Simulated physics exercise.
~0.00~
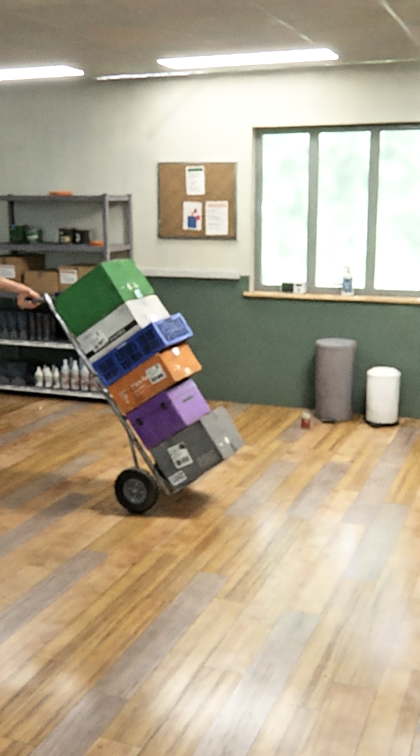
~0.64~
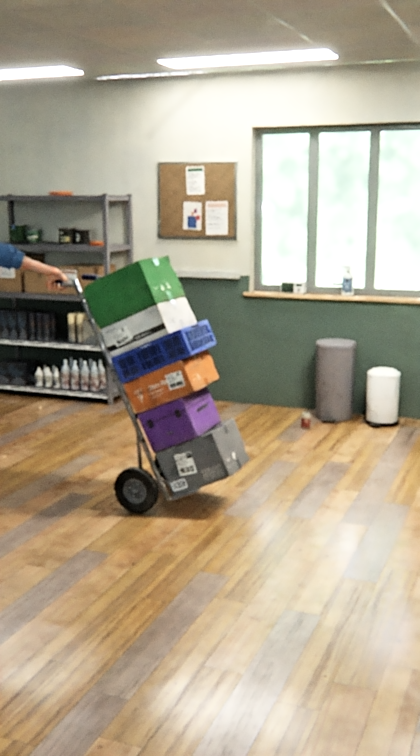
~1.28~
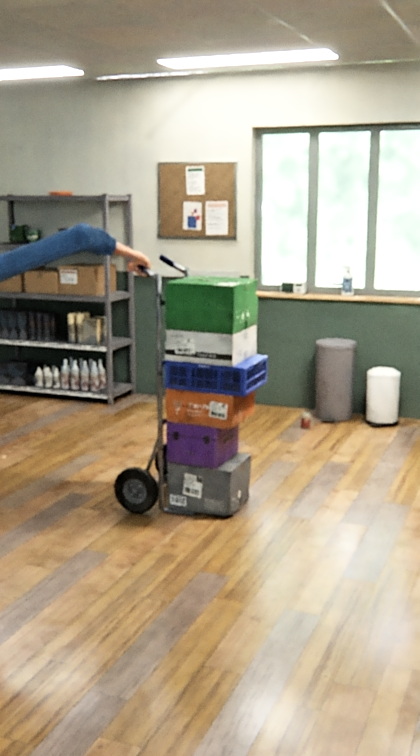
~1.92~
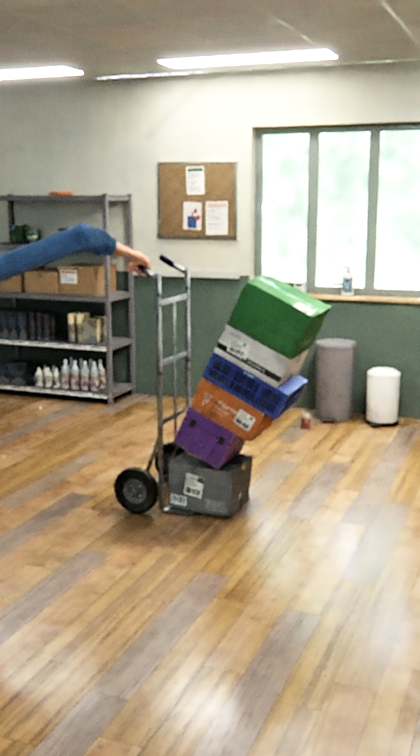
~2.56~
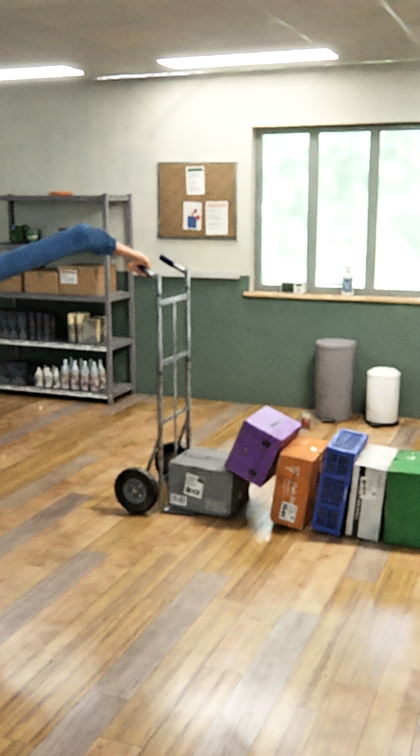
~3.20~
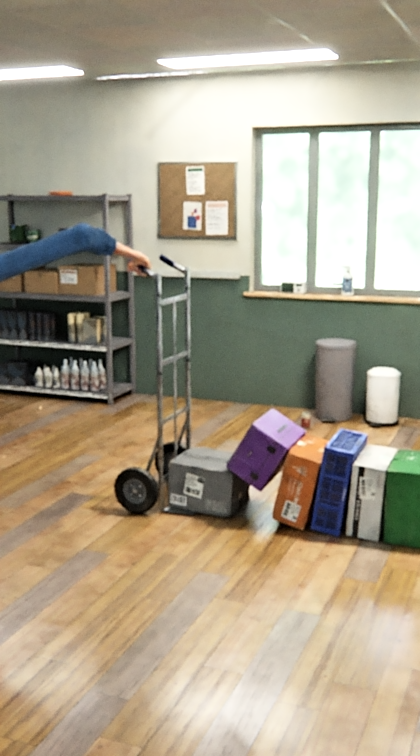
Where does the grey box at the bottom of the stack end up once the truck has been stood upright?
The grey box stays in its place at the foot of the hand truck, while the boxes above it topple off to the right.
